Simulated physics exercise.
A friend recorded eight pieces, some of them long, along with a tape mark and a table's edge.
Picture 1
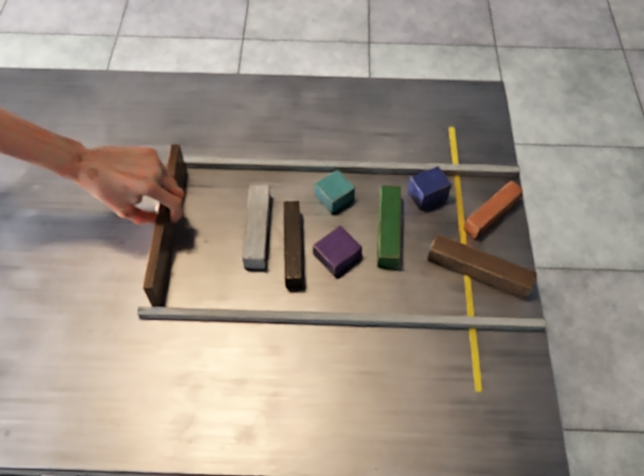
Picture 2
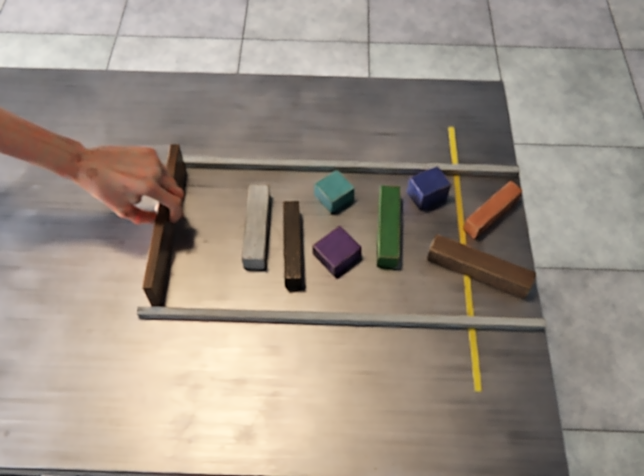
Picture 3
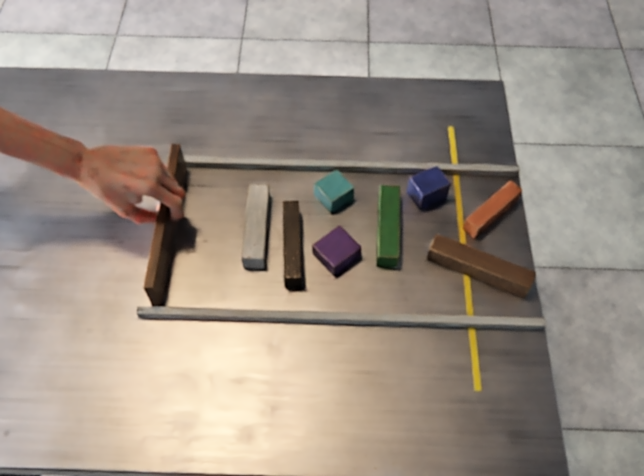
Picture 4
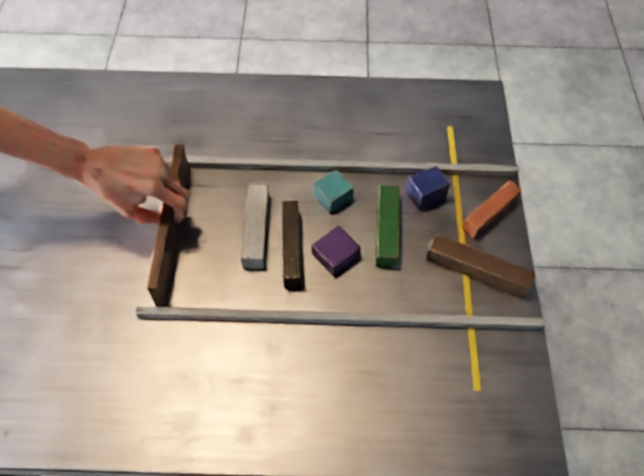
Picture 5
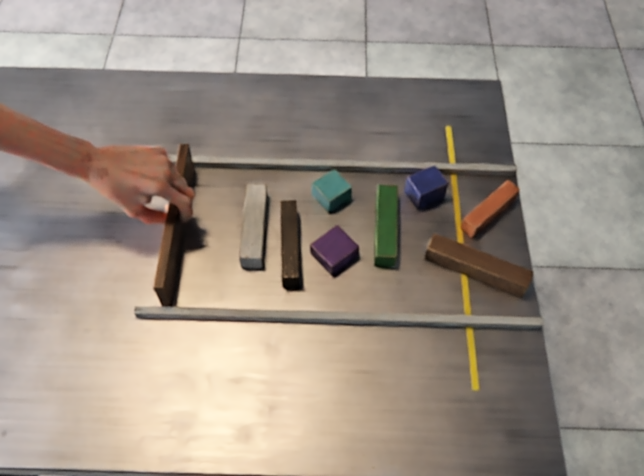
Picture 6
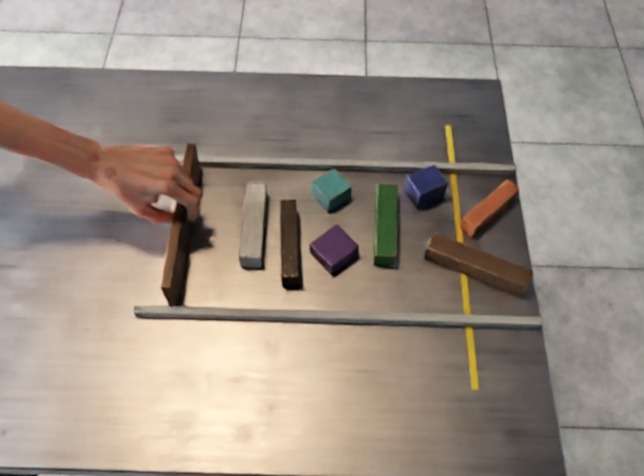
A hand slides an upright dark board slightly to the right between two rails on a table, while the white, dark, teal, purple, green, blue, orange and brown pieces ahead of it stay essentially still, untouched by the board.
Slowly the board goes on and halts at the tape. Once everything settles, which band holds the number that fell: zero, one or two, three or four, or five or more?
It is in the band one or two.
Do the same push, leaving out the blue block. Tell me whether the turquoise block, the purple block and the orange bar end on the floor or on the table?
Taking them one by one, the turquoise block holds its spot, the purple block holds its spot and the orange bar drops away.
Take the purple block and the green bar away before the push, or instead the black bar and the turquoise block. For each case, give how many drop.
The count is 2 in one try and 2 in the other, in that order.
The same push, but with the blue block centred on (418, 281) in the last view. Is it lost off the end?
The blue block stays on.
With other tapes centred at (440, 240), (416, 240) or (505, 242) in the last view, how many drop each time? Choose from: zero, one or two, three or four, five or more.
Falls: One to two; not one; five or over.
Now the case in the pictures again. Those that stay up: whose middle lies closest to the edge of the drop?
The purple block.
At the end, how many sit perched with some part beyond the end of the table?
That comes to 3 of them.
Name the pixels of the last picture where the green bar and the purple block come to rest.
In the last picture the green bar sits at (515, 226) while the purple block sits at (532, 280).
Soon after, none off yet; orange bar at rest near (490, 208); brown bar at rest near (477, 264); blue block at rest near (426, 186).
After that, none off yet; orange bar displaced a little near (497, 202); brown bar displaced a little near (502, 256); blue block moving near (431, 182).
In the end, the number that fall off is one or two; gone, brown bar and orange bar.
